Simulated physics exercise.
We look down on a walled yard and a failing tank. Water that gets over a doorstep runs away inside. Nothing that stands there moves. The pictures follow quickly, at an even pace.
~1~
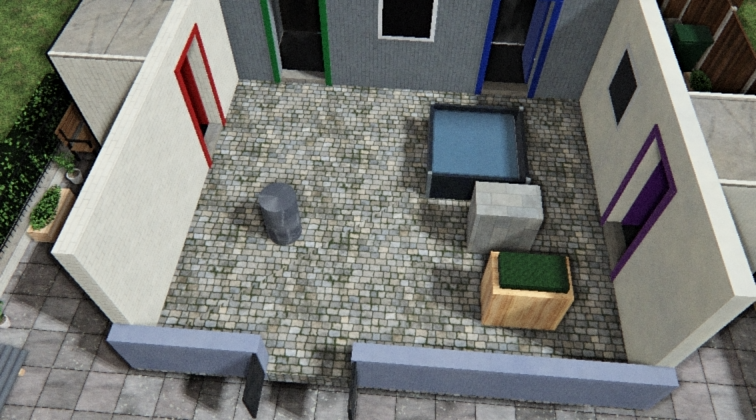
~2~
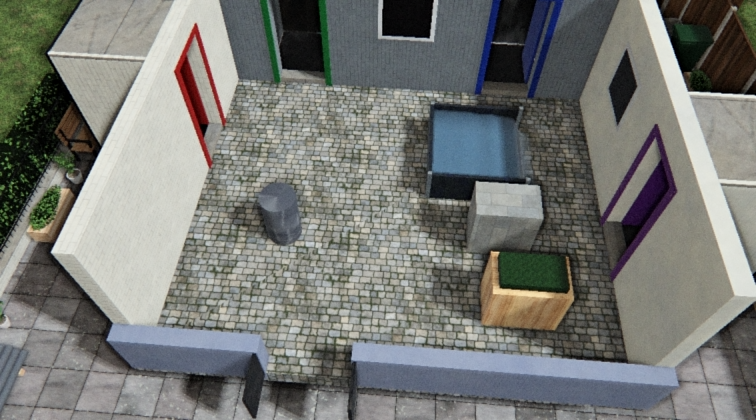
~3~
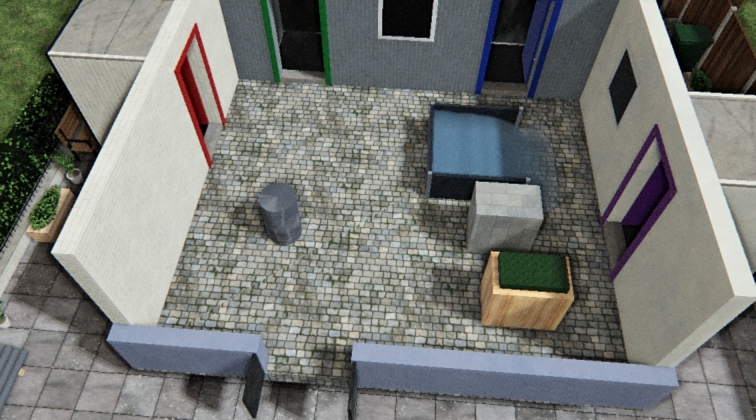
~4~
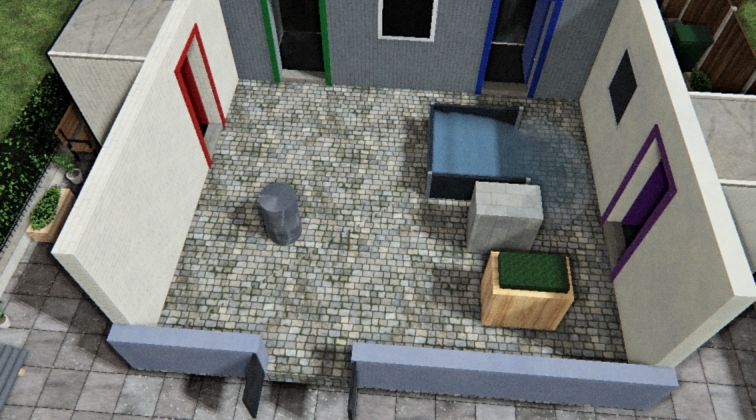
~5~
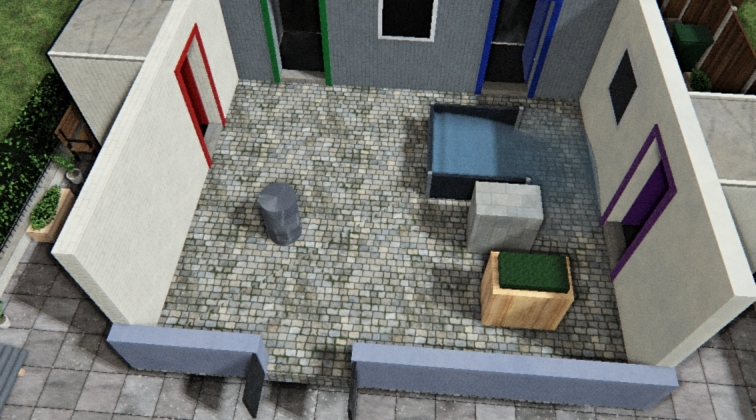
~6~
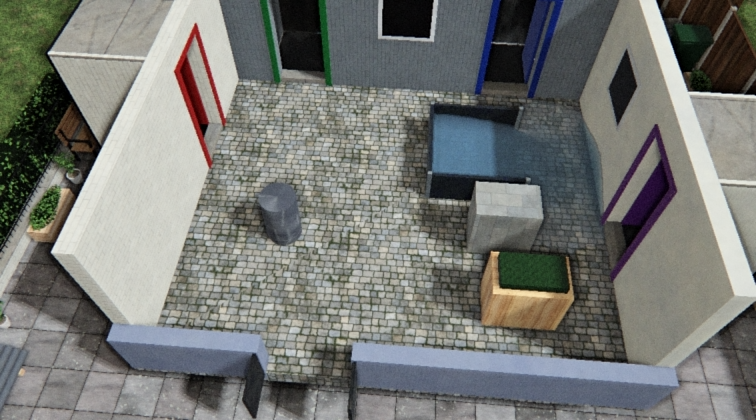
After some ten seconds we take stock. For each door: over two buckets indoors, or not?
In the end: The red door holds within the limit; the blue door holds within the limit; the purple door holds within the limit; the green door holds within the limit.
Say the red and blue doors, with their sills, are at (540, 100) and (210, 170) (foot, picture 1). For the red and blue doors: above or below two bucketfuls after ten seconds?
Then: Red takes more, blue lets less in.
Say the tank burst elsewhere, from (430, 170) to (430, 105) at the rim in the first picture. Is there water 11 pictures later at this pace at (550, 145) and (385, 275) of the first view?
As listed: Dry, dry.
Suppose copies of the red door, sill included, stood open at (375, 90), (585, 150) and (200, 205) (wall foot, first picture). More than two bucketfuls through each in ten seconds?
In turn: Lets less in, lets more in, lets less in.
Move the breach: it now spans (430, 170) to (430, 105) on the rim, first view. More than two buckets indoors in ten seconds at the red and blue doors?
In short: Red takes more, blue holds.
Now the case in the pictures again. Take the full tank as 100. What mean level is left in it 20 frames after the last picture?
Close to 14 %.
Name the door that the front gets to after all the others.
The red-painted one.
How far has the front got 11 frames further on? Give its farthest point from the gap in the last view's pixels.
Close to (631, 384).
A moment on, water covers 15 % of the floor; the red door not reached, the blue door not reached, the purple door wet at the sill, nothing in, the green door not reached.
Next, water covers 25 % of the floor; the red door not reached, the blue door wet at the sill, nothing in, the purple door wet at the sill, nothing in, the green door not reached.
Then, water covers 40 % of the floor; the red door not reached, the blue door wet at the sill, nothing in, the purple door wet at the sill, nothing in, the green door not reached.
Later, water covers 70 % of the floor; the red door wet at the sill, nothing in, the blue door under two buckets in, the purple door wet at the sill, nothing in, the green door wet at the sill, nothing in.
In the end, water covers 90 % of the floor; the red door wet at the sill, nothing in, the blue door under two buckets in, the purple door wet at the sill, nothing in, the green door wet at the sill, nothing in.
